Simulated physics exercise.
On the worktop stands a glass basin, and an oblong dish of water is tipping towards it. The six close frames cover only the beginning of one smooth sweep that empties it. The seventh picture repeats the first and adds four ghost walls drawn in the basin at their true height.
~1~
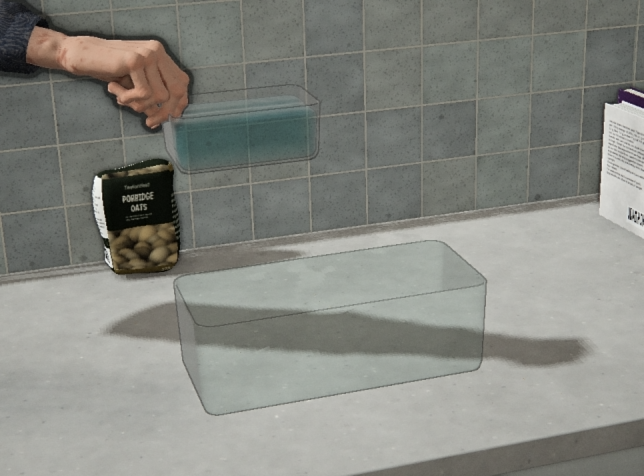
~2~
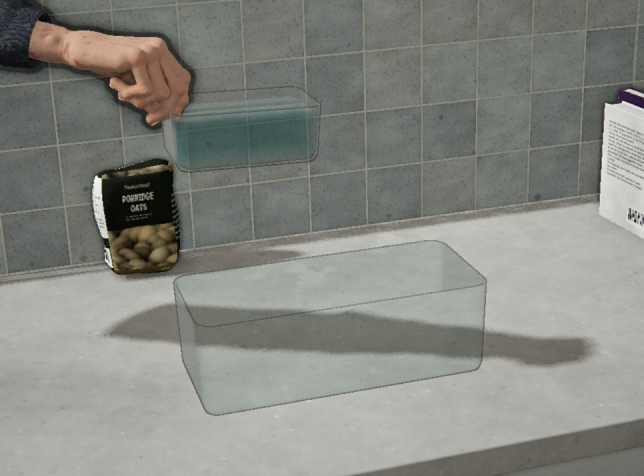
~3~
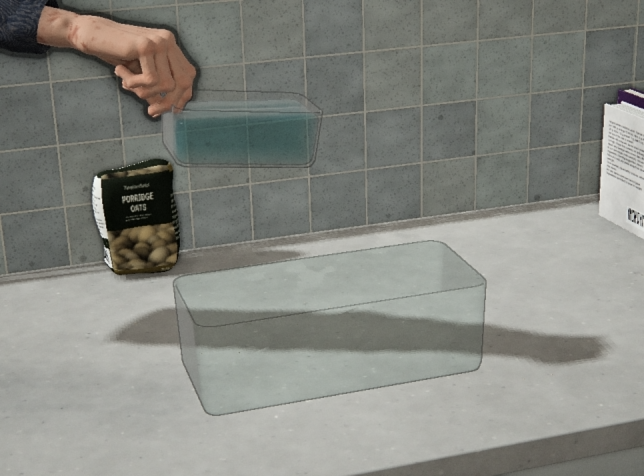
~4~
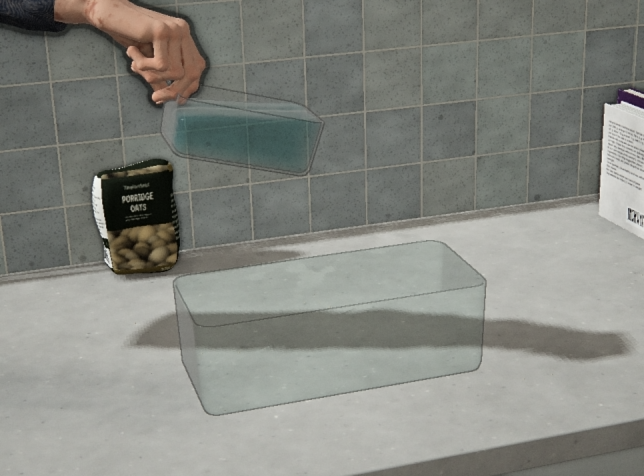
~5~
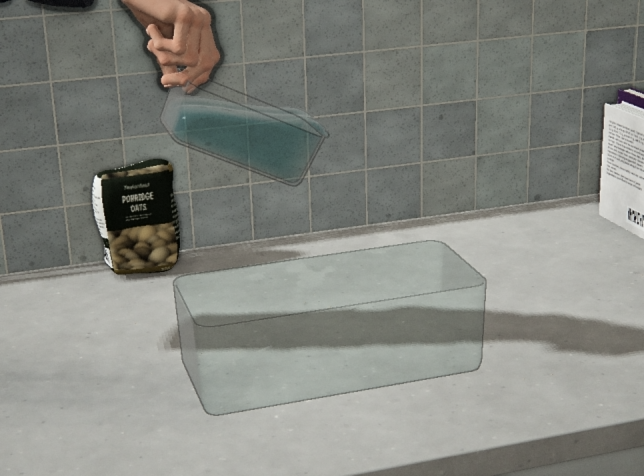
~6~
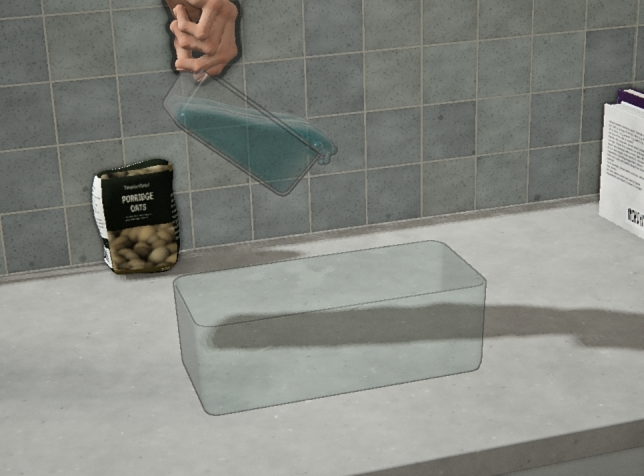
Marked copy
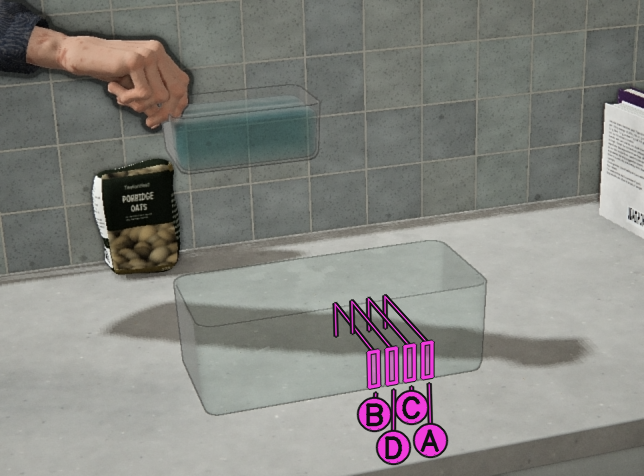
Clear oblong dish of blue-green water tilting rightward in a hand above a glass basin, water starting to slip over its lip.
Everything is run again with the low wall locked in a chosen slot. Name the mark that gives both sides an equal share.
D.
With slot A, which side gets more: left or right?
More ends on the left.
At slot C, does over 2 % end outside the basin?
Yes.
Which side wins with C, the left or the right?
The left one.
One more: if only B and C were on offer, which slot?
B.
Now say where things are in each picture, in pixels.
Upright, lip at (308, 93); basin from (203, 414) to (481, 366); nothing has left yet.
Upright, lip at (309, 95); nothing has left yet.
Tipped about 7°, lip at (311, 102); nothing has left yet.
Tipped about 16°, lip at (313, 113); nothing has left yet.
Tipped about 27°, lip at (314, 127); water is over the lip, down to (314, 127).
Tipped about 40°, lip at (311, 144); water is over the lip, down to (315, 158).
On the marked copy, A at (429, 384); B at (375, 393); C at (411, 387); D at (393, 390).
If A is chosen, about 81 % ends left of the wall and 9 % right of it; 10 % is lost outside.
If B is chosen, about 32 % ends left of the wall and 59 % right of it; 8 % is lost outside.
If C is chosen, about 76 % ends left of the wall and 15 % right of it; 9 % is lost outside.
If D is chosen, about 48 % ends left of the wall and 42 % right of it; 10 % is lost outside.
